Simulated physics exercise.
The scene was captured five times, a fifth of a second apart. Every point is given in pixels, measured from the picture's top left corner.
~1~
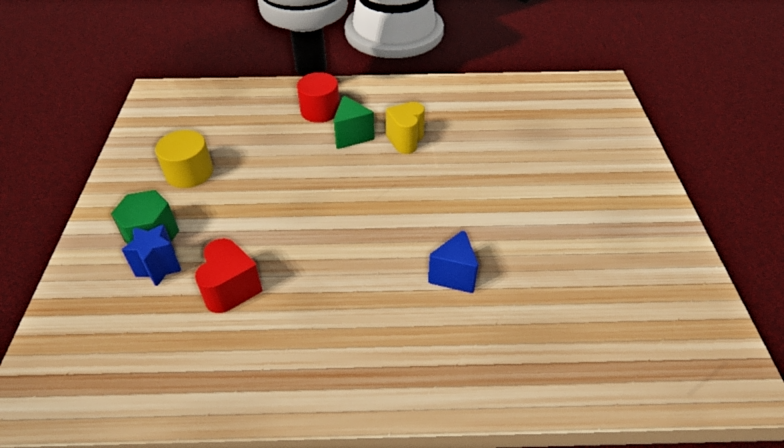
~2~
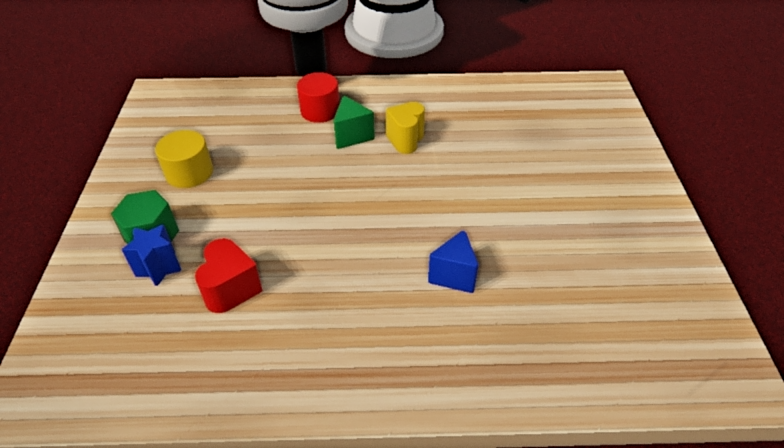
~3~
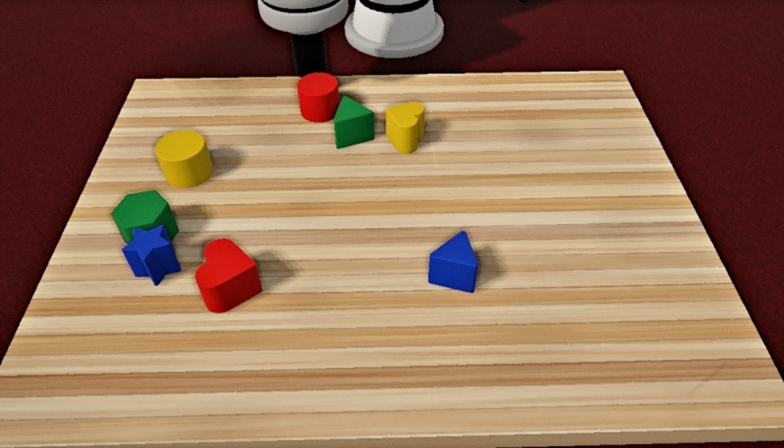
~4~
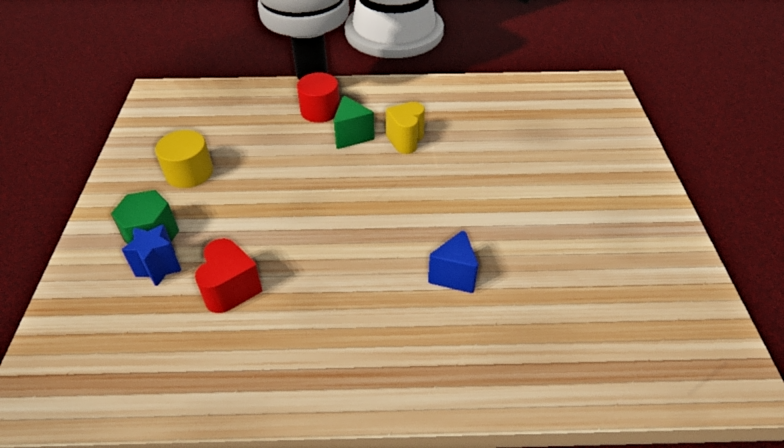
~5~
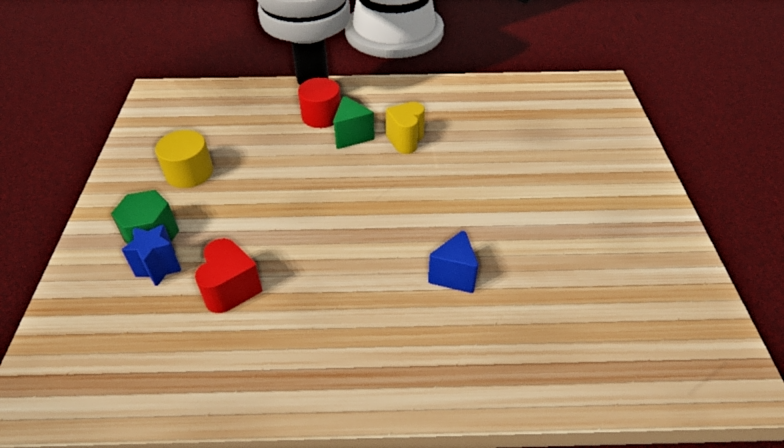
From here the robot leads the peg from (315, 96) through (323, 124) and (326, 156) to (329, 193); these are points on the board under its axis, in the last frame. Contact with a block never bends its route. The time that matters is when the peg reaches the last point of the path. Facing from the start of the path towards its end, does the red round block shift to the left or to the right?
Gets pushed left.
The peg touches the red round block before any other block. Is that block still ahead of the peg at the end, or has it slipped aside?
It is still in front.
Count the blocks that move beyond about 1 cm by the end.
I expect two blocks to move.
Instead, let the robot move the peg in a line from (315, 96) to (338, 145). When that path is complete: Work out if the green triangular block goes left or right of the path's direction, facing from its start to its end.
Pushed left.
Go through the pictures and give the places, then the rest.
The first frame shows peg's lower end at (311, 69); red round block at (317, 83); green triangular block at (351, 109); yellow heart-shaped block at (406, 113).
The second frame shows peg at (311, 69); blocks still.
The third frame shows peg at (312, 71); blocks still.
The fourth frame shows peg at (312, 75); blocks still.
The fifth frame shows peg at (313, 80); red round block at (319, 89); green triangular block at (351, 109); yellow heart-shaped block at (406, 113).
What follows on the original path. One third of the way, peg at (321, 108); red round block at (326, 119); green triangular block at (362, 115).
Two thirds of the way, peg at (324, 141); red round block at (333, 154); green triangular block at (362, 115), turned 15° anticlockwise.
At the end, peg at (327, 177); red round block at (348, 190); green triangular block at (362, 115), turned 15° anticlockwise; yellow heart-shaped block still.
